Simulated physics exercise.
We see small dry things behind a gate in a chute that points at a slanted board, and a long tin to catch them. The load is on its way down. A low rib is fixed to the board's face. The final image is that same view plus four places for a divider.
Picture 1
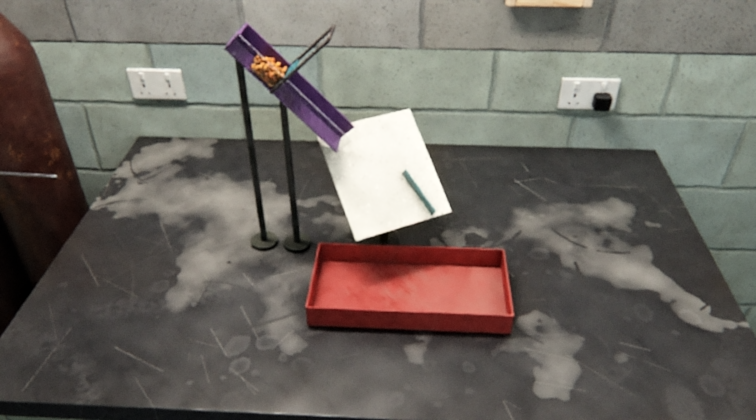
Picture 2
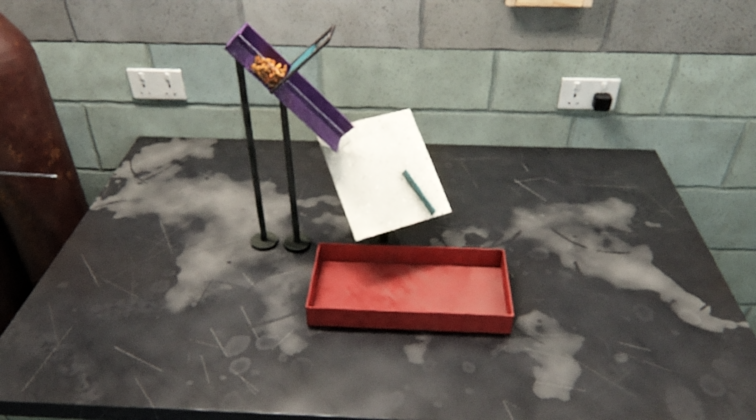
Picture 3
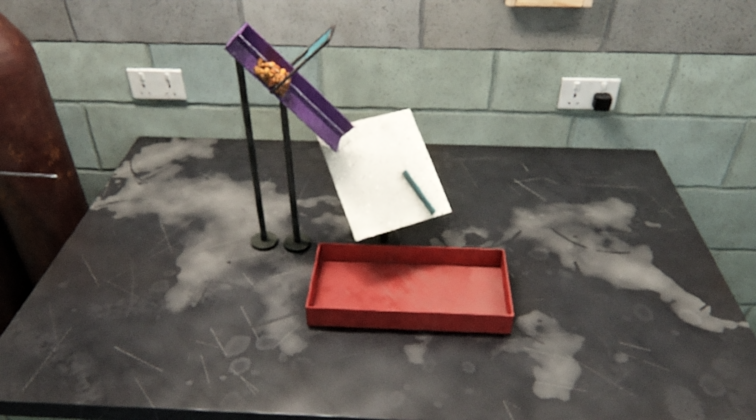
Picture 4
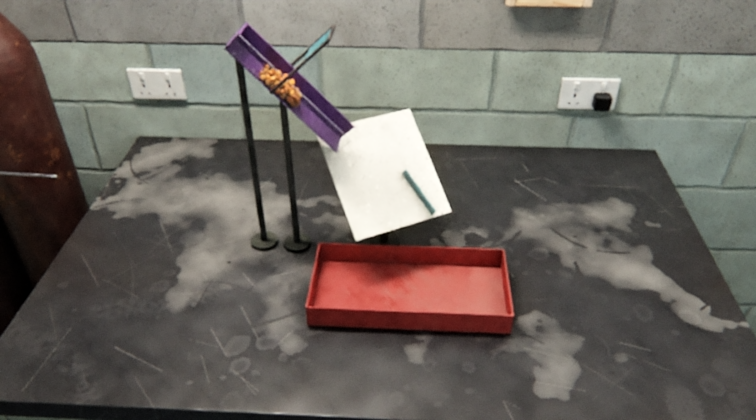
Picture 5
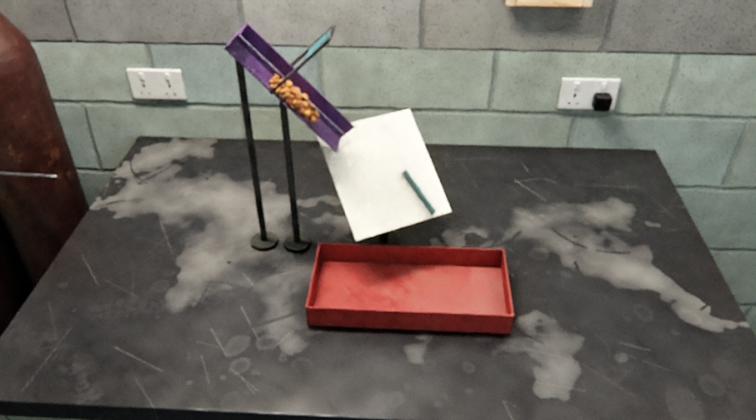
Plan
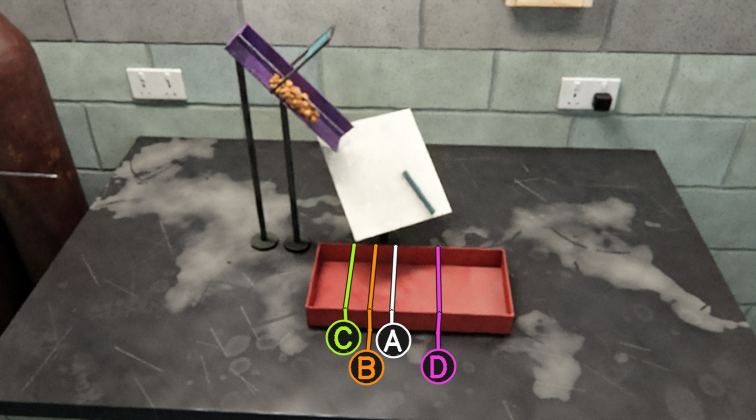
Small brown bits slide down a sloping purple chute above a tilted white board.
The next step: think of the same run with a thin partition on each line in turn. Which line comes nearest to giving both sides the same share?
Best: D.
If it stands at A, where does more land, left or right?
The right side.
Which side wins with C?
More lands on the right.
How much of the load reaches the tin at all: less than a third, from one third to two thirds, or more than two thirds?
More than two thirds.
On the marked copy, line A crosses the front rim at (391, 310); line B crosses the front rim at (369, 310); line C crosses the front rim at (345, 309); line D crosses the front rim at (439, 312).
Choosing A, of what is caught, none on the left of the divider, all on the right.
Choosing B, of what is caught, none on the left of the divider, all on the right.
Choosing C, of what is caught, none on the left of the divider, all on the right.
Choosing D, of what is caught, about half on the left of the divider, about half on the right.
